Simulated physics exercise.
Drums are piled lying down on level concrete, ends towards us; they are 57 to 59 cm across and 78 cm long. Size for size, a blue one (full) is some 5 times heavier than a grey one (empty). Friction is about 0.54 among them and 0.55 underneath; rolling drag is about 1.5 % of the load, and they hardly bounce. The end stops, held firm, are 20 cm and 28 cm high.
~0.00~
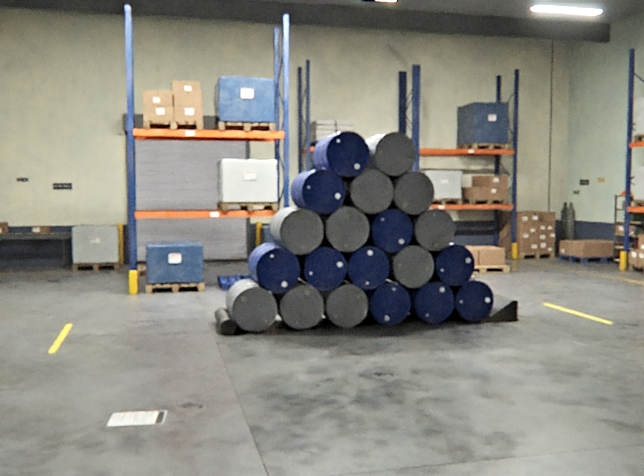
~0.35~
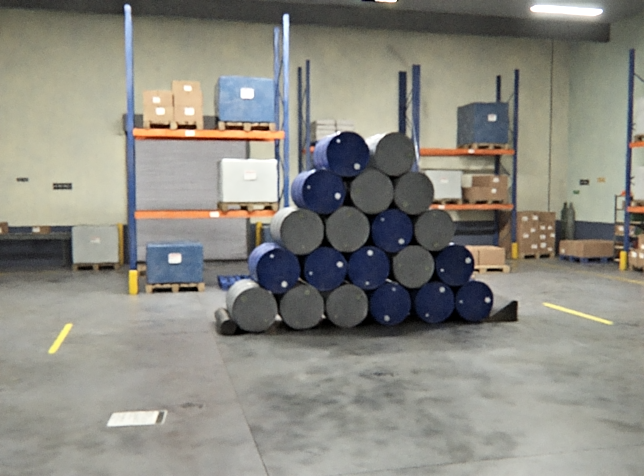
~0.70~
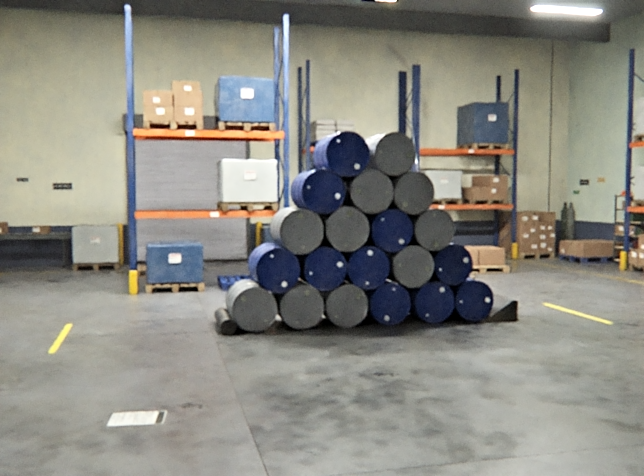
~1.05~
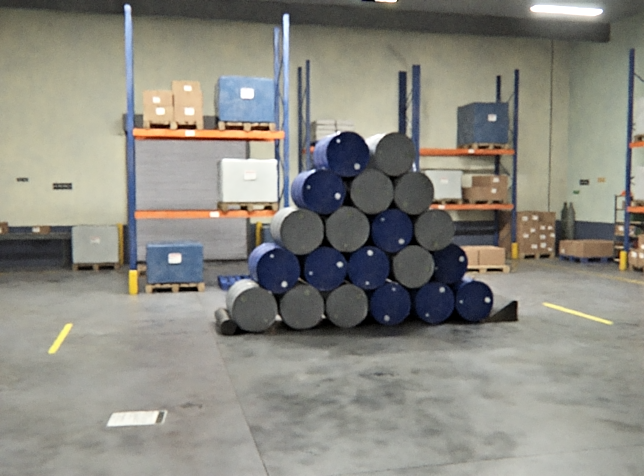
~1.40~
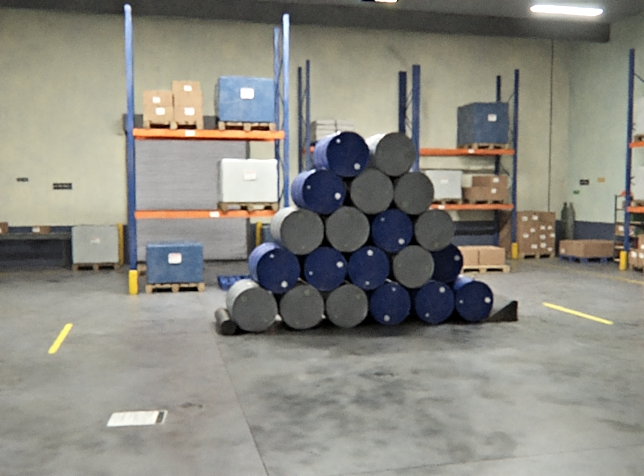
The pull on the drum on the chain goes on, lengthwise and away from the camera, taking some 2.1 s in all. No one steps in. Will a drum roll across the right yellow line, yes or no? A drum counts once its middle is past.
No.
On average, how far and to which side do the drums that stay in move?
About 5 cm to the right.
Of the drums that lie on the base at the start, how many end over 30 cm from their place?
0 of them.
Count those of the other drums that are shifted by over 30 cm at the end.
3 of them.
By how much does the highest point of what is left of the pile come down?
Some 0 cm lower.
By 2.68 s, 0 now displaced over 30 cm; not one across the yellow lines; the one last seen at (415, 193) 4.7 cm right.
By 2.88 s, 0 now displaced over 30 cm; not one across the yellow lines; the one last seen at (415, 193) 17 cm right and 16 cm down.
By 3.10 s, 3 now displaced over 30 cm; not one across the yellow lines; the one last seen at (415, 193) 29 cm right and 48 cm down.
All still by 3.7 s, 3 moved over 30 cm; not one across the yellow lines; the one last seen at (415, 193) 31 cm right and 48 cm down; top of the pile 2.5 m high, from 2.5 m.
